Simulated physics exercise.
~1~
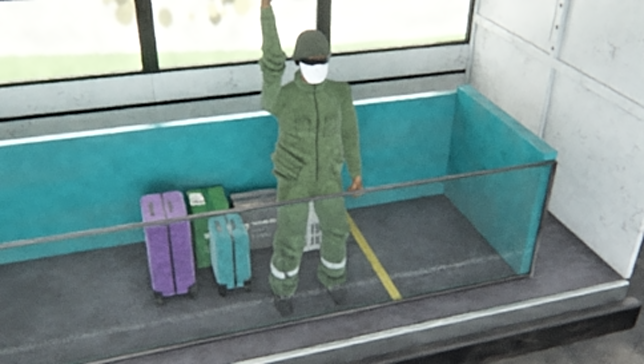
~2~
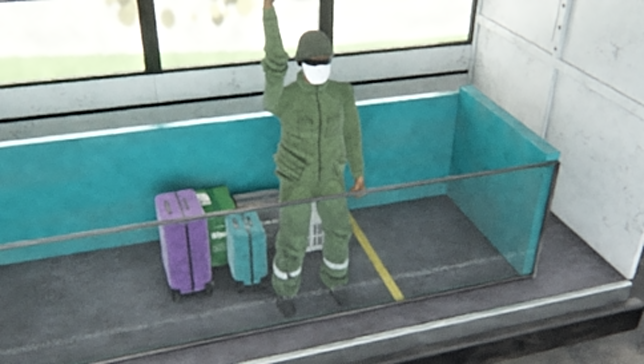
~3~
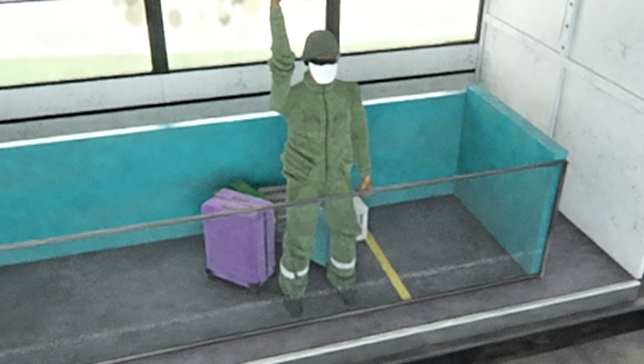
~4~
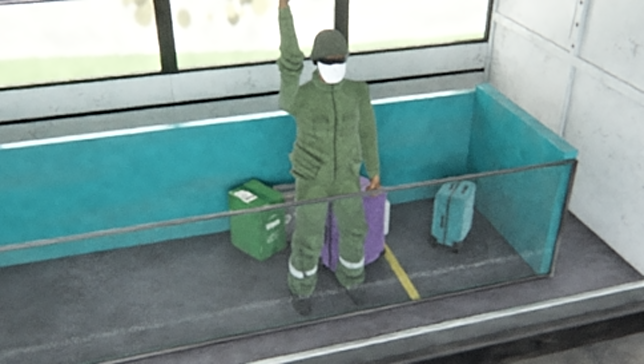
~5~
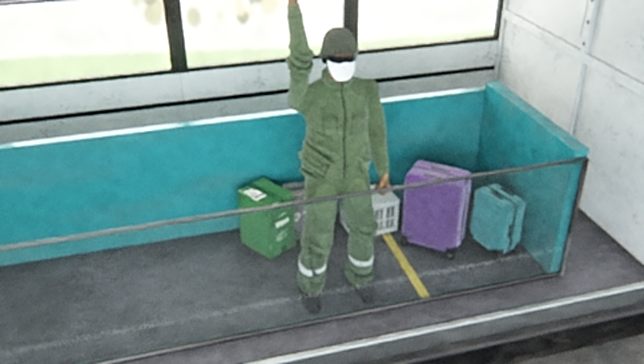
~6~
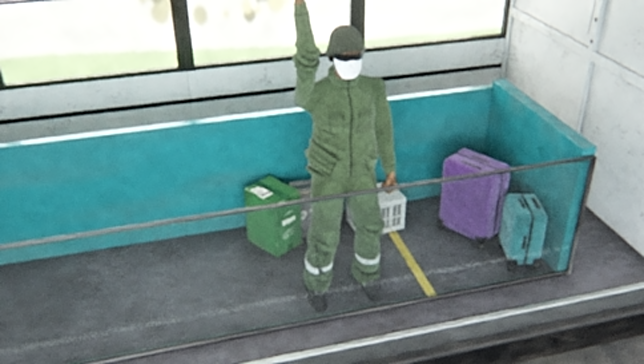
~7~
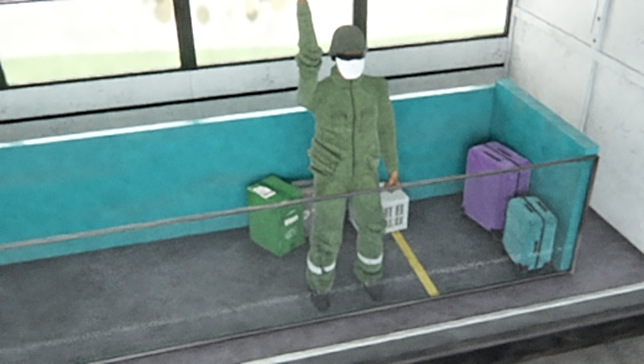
A purple suitcase and a smaller teal one roll right behind a standing, masked person in green coveralls with one arm raised, crossing a yellow line and ending upright near the bay's right end, while a green case and a white crate shift right but stay short of the line.
